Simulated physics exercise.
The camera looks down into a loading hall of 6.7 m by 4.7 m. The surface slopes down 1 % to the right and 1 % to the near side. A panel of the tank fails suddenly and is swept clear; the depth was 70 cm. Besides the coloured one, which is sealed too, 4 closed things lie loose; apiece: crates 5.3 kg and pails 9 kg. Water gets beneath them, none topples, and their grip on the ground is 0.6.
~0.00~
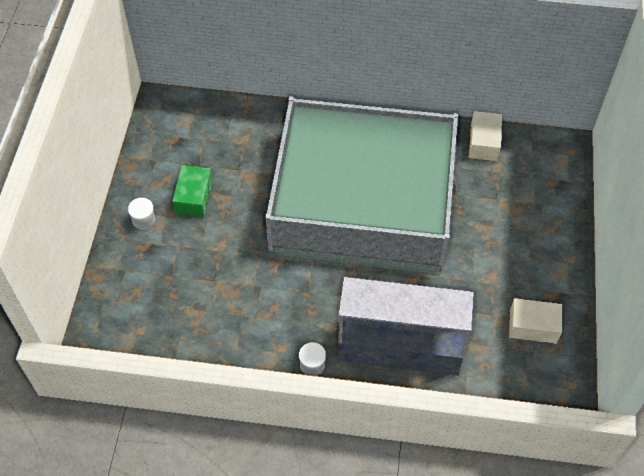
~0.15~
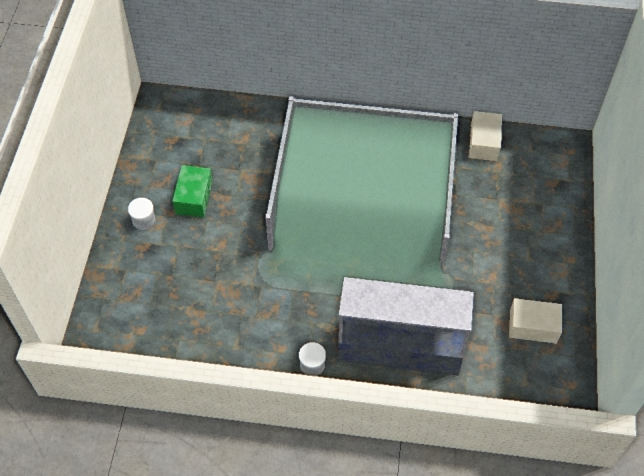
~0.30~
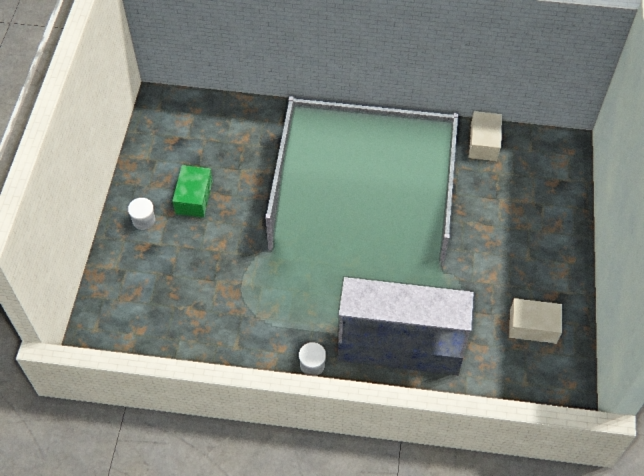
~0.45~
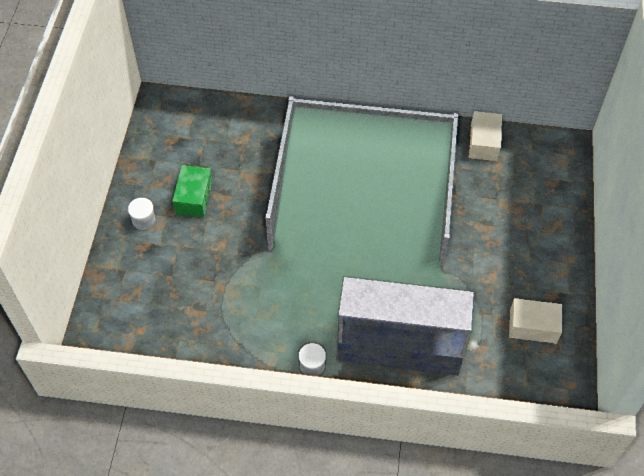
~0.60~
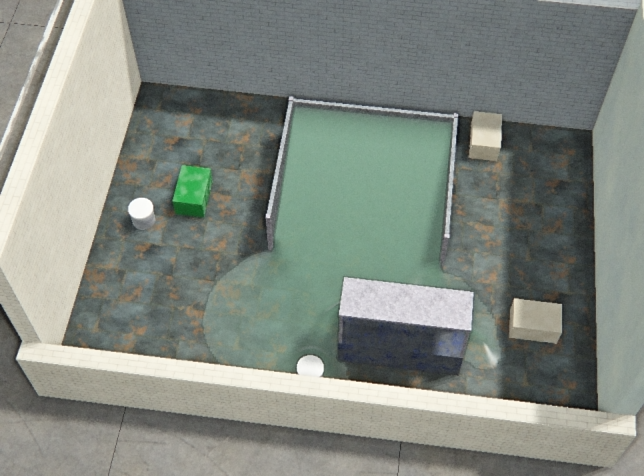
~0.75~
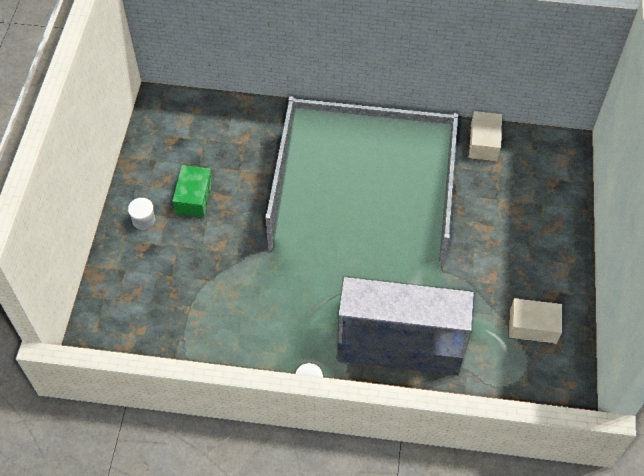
The clip shows green water spreading from a tank across a walled floor as its near panel disappears, flowing around a pale-topped block; a white pail shifts slightly toward the near wall, while the green crate stays still.
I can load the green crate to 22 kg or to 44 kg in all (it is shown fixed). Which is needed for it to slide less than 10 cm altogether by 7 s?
I expect that only the larger load is enough.
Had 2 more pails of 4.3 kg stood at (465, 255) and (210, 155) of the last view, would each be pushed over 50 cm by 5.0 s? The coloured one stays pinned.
In that order: Short of it, under.
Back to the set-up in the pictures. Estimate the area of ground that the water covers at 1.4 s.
Roughly 15 m2.
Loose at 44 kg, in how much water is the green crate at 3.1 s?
About 5 cm.
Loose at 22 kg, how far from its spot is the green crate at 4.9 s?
Roughly 40 cm.
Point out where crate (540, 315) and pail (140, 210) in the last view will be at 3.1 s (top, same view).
Near (580, 260) and (165, 184).
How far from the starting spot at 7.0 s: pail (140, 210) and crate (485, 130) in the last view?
In that order: 200 cm, 150 cm.
After 1.4 s the green crate would be 0 cm from its start with 22 kg and 0 cm from its start with 44 kg; 0 cm of water round it then.
After 3.1 s the green crate would be 1 cm from its start with 22 kg and 0 cm from its start with 44 kg; 5 cm of water round it then.
After 4.9 s the green crate would be 43 cm from its start with 22 kg and 0 cm from its start with 44 kg; 7 cm of water round it then.
After 7.0 s the green crate would be 52 cm from its start with 22 kg and 0 cm from its start with 44 kg; 8 cm of water round it then.
